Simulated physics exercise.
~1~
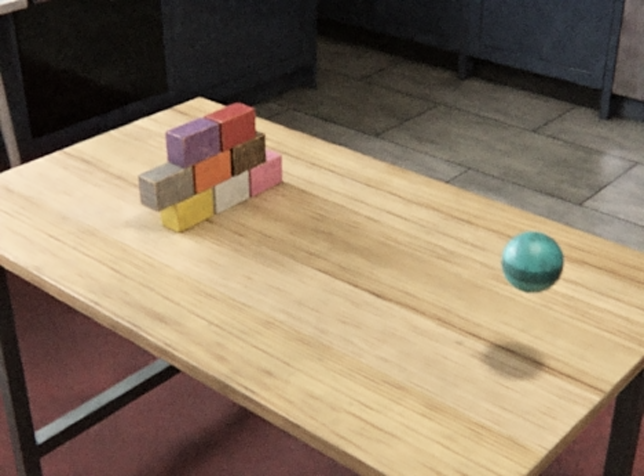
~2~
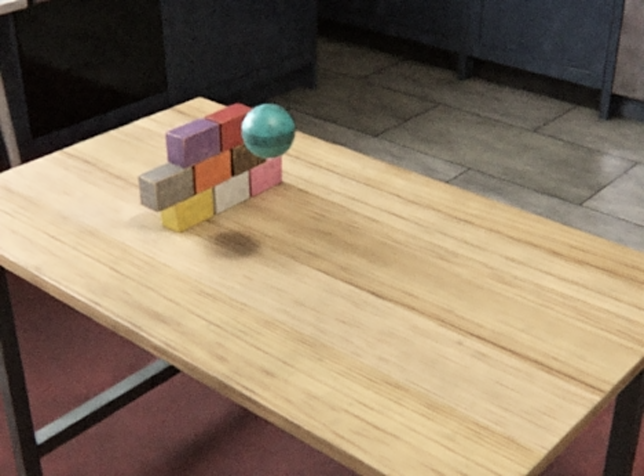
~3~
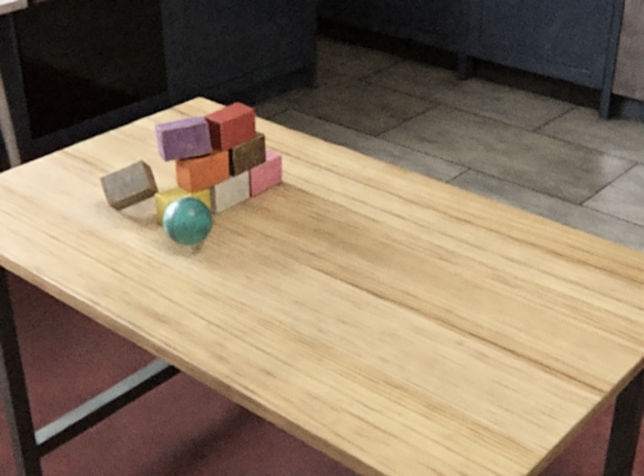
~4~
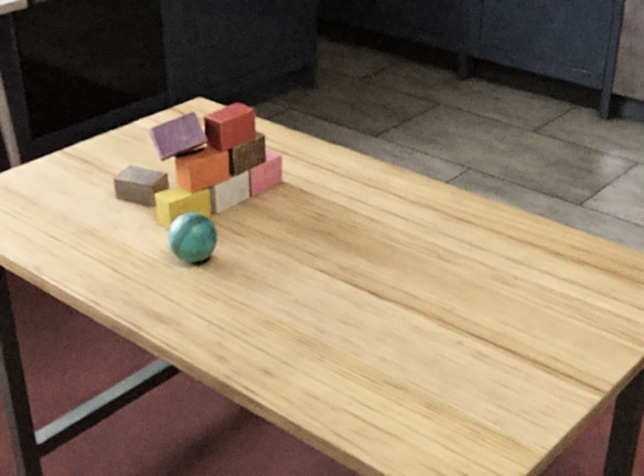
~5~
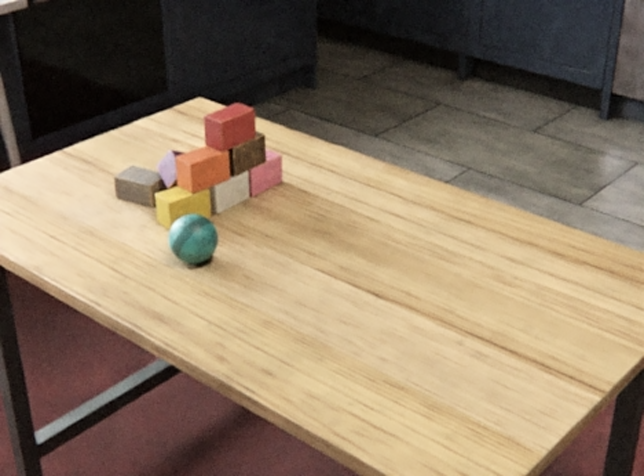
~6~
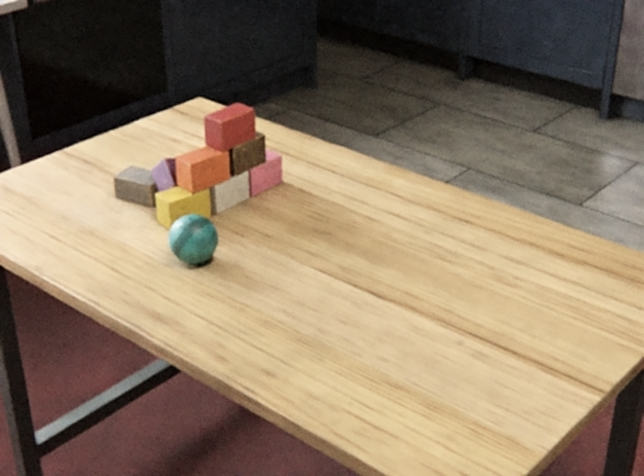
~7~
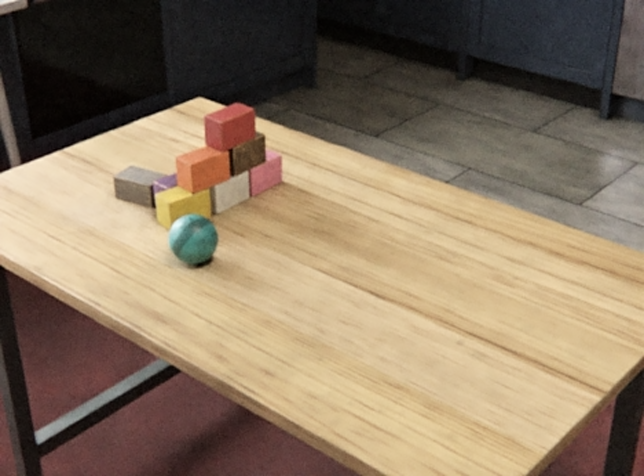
A wooden table held a small stack of colored blocks as a turquoise ball flew in from the right and struck its left side, knocking the grey block over; the purple one then slid off behind the rest, and the ball stopped in front.
